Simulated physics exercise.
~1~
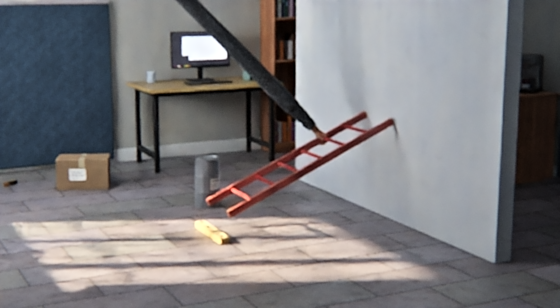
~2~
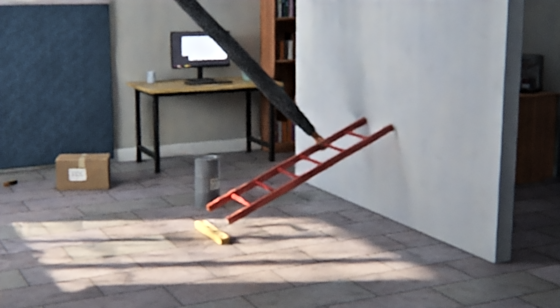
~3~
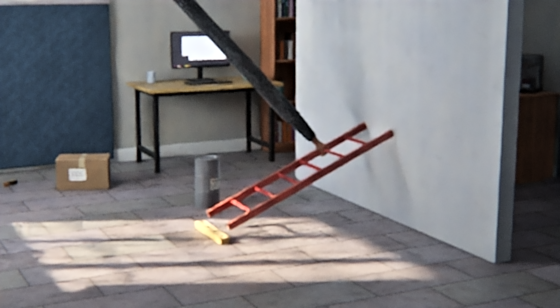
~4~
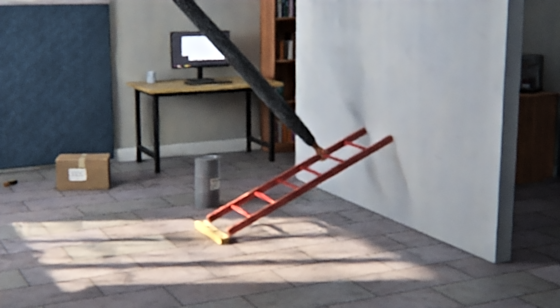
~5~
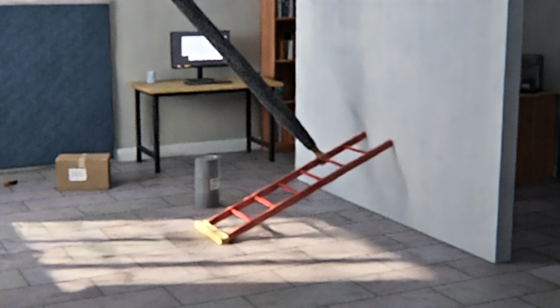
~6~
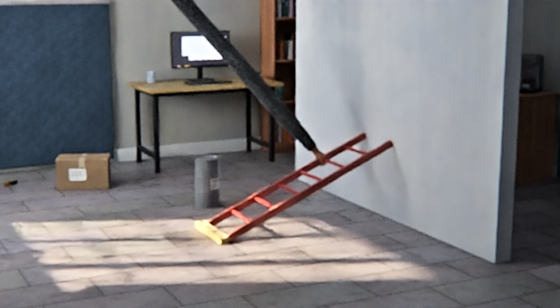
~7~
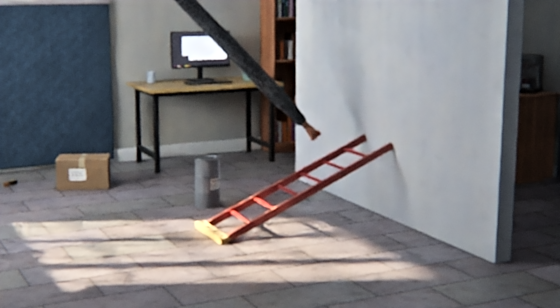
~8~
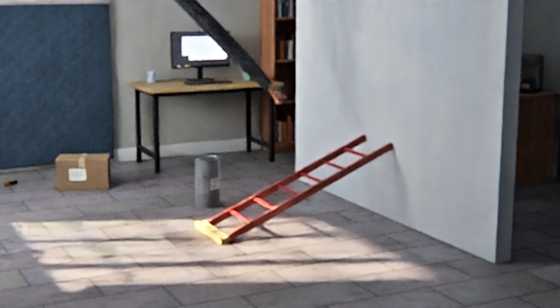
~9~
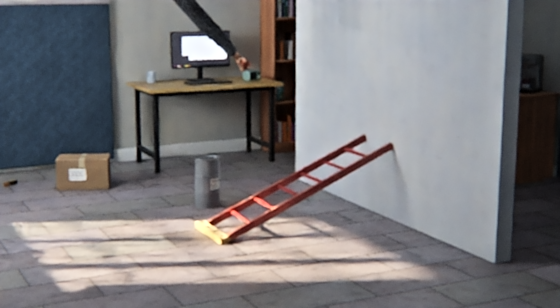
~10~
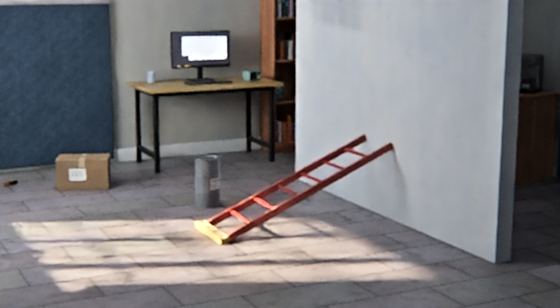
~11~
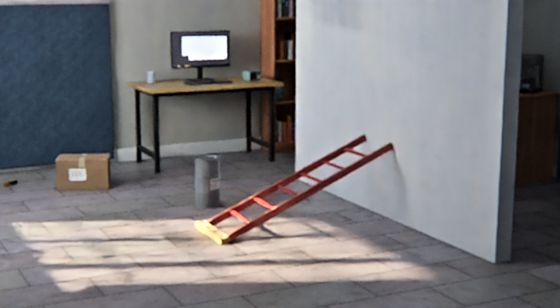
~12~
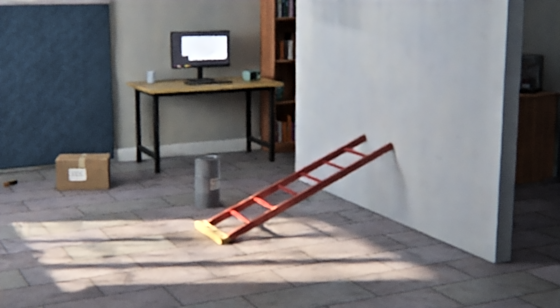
A dark arm lowers a red gate against the wall, withdraws, and it stays leaning.
